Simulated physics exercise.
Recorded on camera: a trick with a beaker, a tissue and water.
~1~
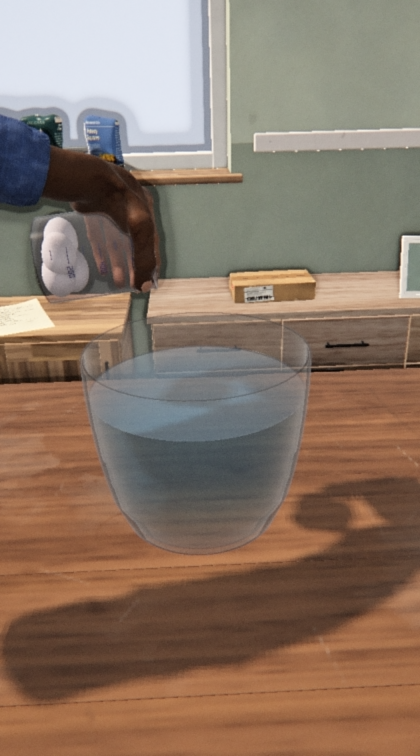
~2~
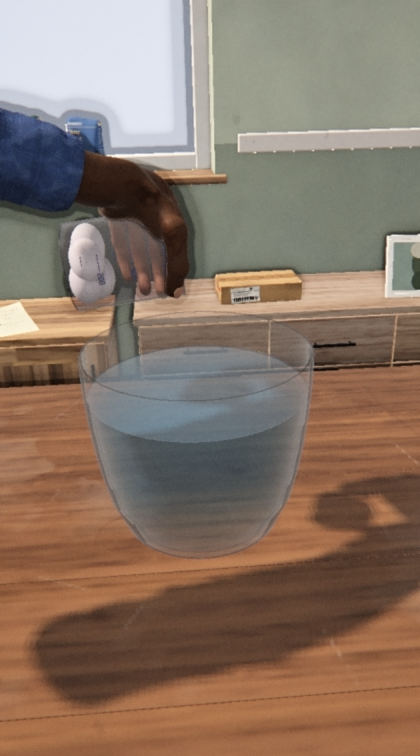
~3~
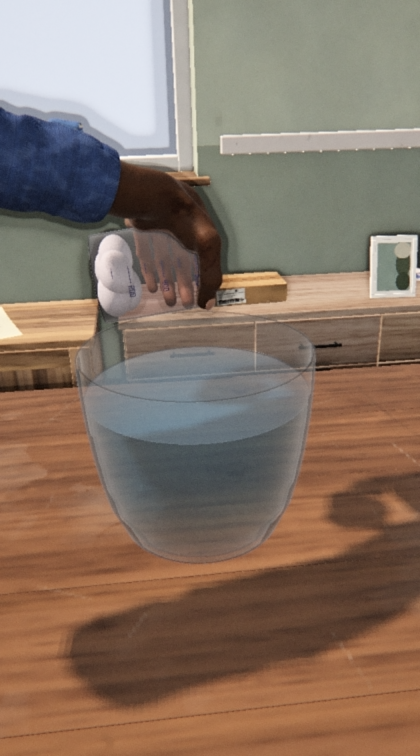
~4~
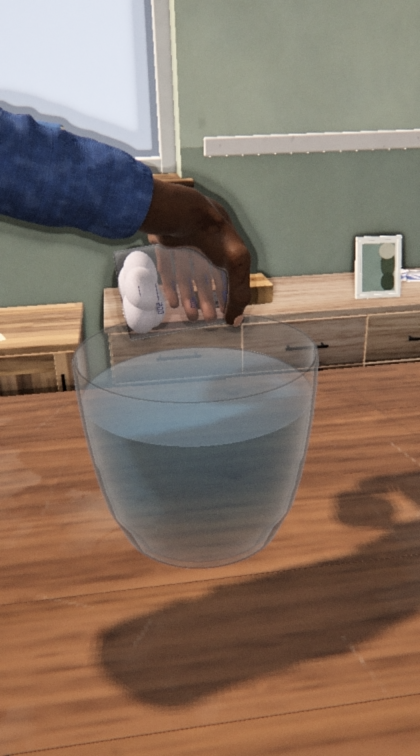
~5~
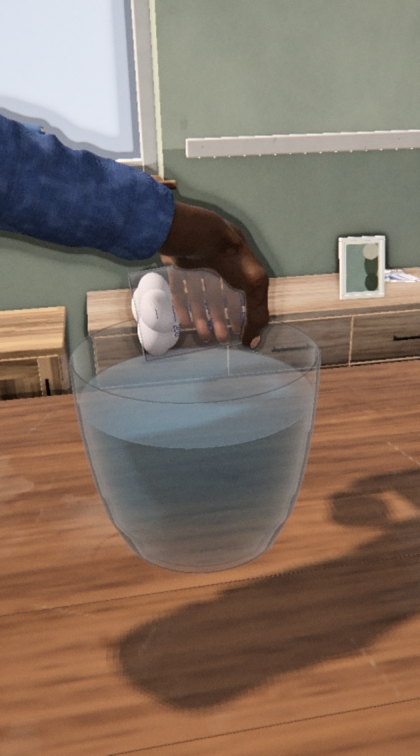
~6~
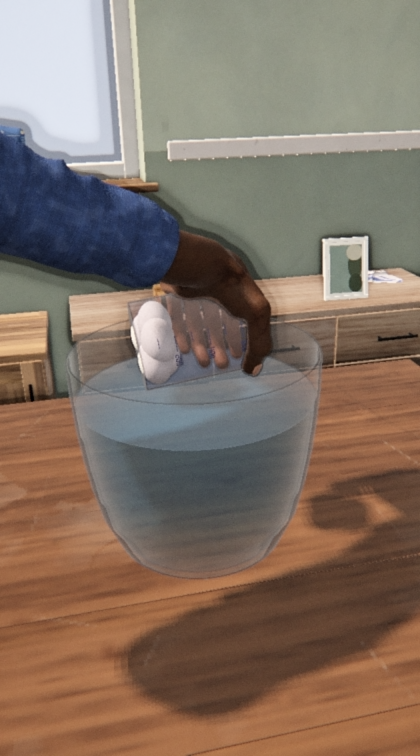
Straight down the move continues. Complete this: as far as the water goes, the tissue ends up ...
... wet.
Shortly, the beaker enters the water.
Then, water pours in as the air escapes.
At the finish, the beaker is under, flooded, and the tissue is wet.
